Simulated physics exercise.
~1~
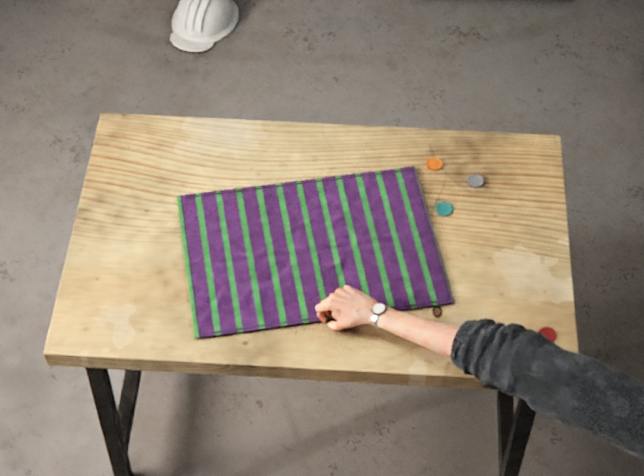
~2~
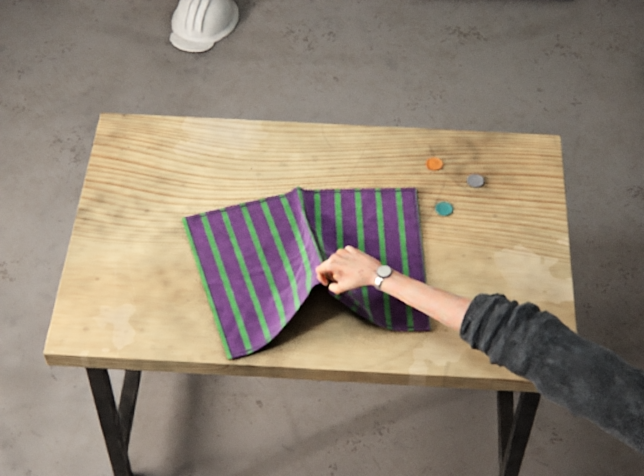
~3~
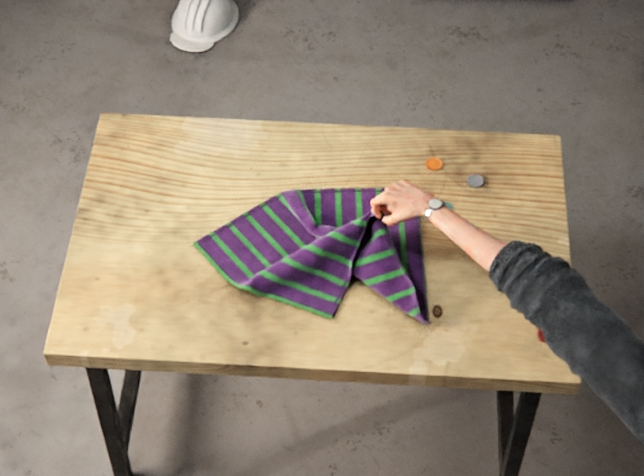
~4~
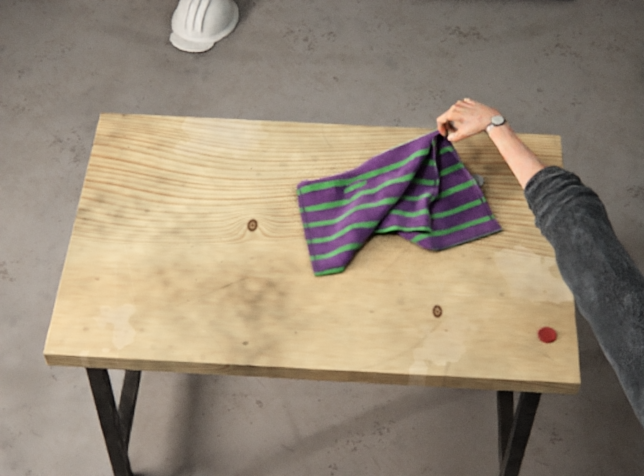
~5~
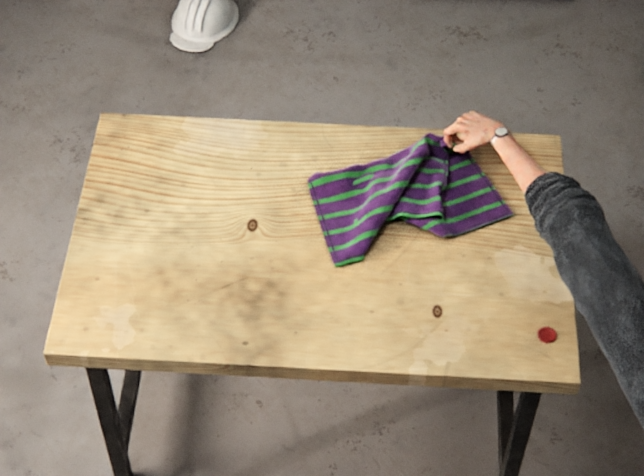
On a wooden workbench, a hand pinched the near edge of a flat purple and green striped cloth, lifted it and dragged it up and right, where it ended crumpled over the orange, grey and teal discs, leaving the red one uncovered.
